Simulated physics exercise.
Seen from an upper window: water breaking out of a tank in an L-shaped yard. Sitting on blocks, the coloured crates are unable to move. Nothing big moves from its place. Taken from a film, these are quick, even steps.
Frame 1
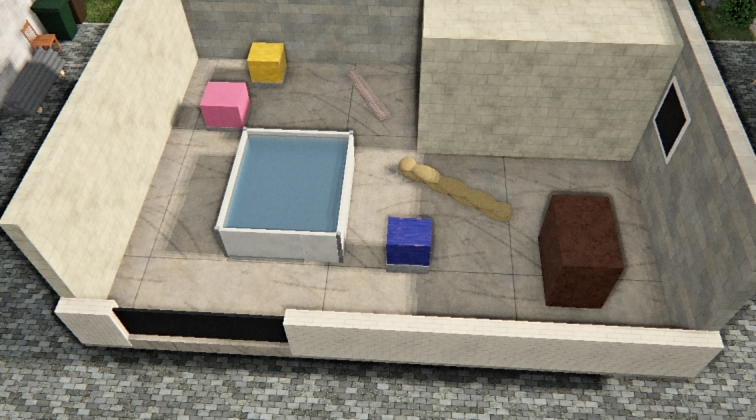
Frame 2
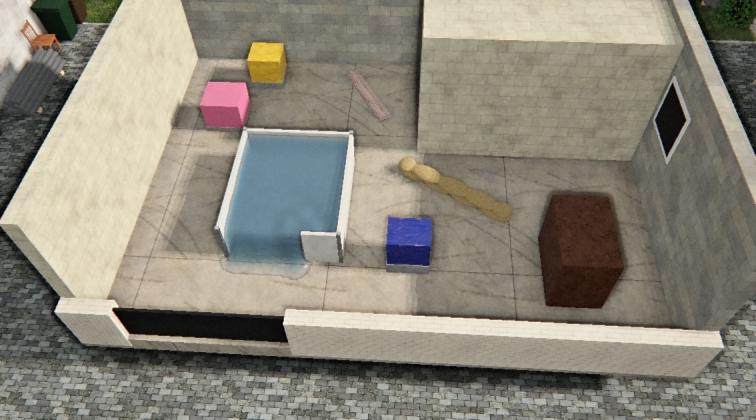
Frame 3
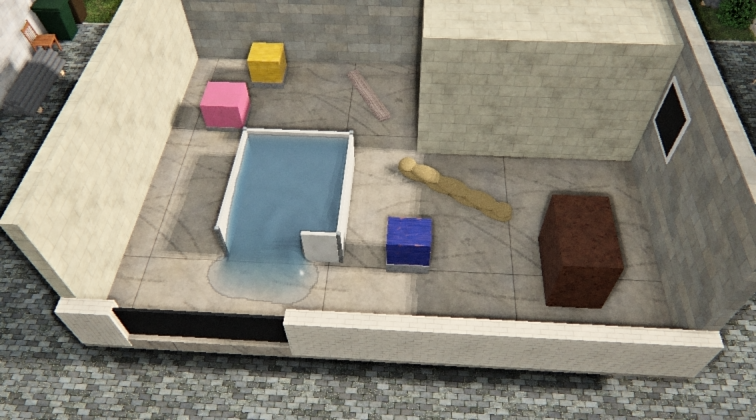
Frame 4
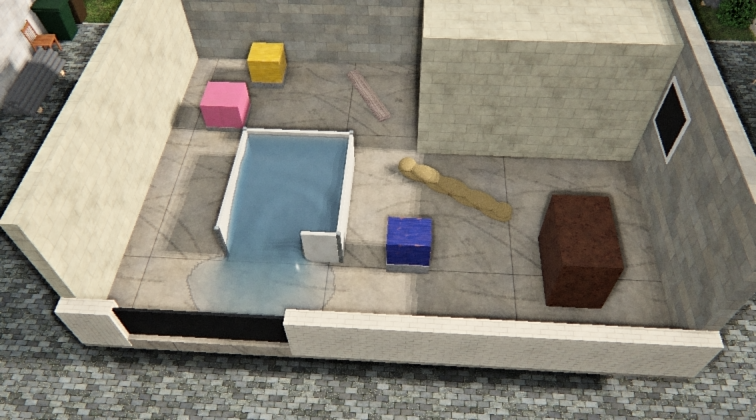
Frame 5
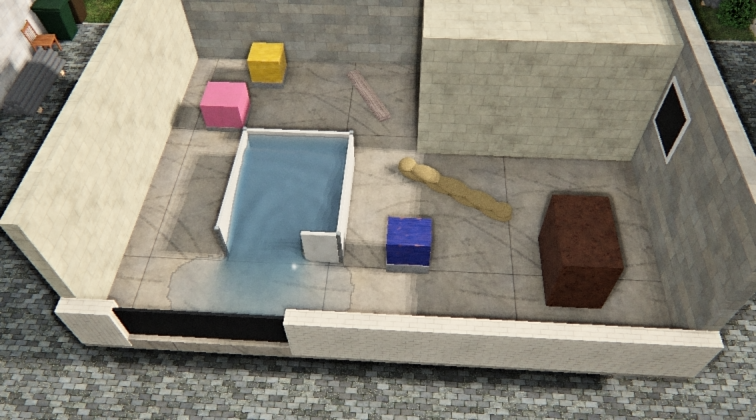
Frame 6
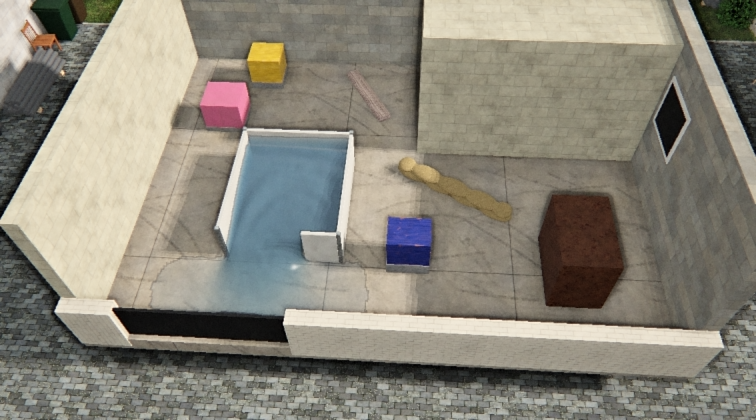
Water in a white-walled tank pours out through a front gap and spreads across the yard.
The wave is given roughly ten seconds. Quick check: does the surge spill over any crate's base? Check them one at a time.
Result: The pink crate is caught; the blue crate is missed; the yellow crate is missed.
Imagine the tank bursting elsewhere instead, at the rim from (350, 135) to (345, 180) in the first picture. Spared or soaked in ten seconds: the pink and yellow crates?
Result - pink crate stays clear, yellow crate stays clear.
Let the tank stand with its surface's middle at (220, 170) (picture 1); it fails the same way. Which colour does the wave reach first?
That would be the blue crate.
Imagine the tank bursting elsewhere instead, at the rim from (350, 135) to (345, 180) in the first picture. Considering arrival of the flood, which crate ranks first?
That would be the one in blue, reached first.
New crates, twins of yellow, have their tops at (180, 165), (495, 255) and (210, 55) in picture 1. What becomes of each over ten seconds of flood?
Taking them in order, the first is flooded, the second is flooded and the third is flooded.
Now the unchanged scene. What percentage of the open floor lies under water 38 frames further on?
Close to 90 %.
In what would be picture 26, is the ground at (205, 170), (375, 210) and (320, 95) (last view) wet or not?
First inundated, second inundated, third spared.
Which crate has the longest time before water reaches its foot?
Looks like the yellow crate to me.
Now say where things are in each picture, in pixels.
Still water in the water tank at (289, 181), in the first frame.
The front is at (305, 269), out from the gap at (265, 247), in the second frame.
Water pours out at (266, 249) and has run to (217, 284), in the third frame.
The front is at a hidden place, out from the gap at (266, 250), in the fourth frame.
Water pours out at (266, 250) and has run to a hidden place, in the fifth frame.
The front is at a hidden place, out from the gap at (266, 249), in the sixth frame.
A moment on, water covers 15 % of the floor; the pink crate not reached, the blue crate water round its plinth, the yellow crate not reached.
Next, water covers 30 % of the floor; the pink crate not reached, the blue crate water round its plinth, the yellow crate not reached.
Then, water covers 55 % of the floor; the pink crate water round its plinth, the blue crate water round its plinth, the yellow crate not reached.
Later, water covers 90 % of the floor; the pink crate water round its plinth, the blue crate water round its plinth, the yellow crate water round its plinth.
In the end, water covers 100 % of the floor; the pink crate was topped, the blue crate stayed above the water, the yellow crate stayed above the water.
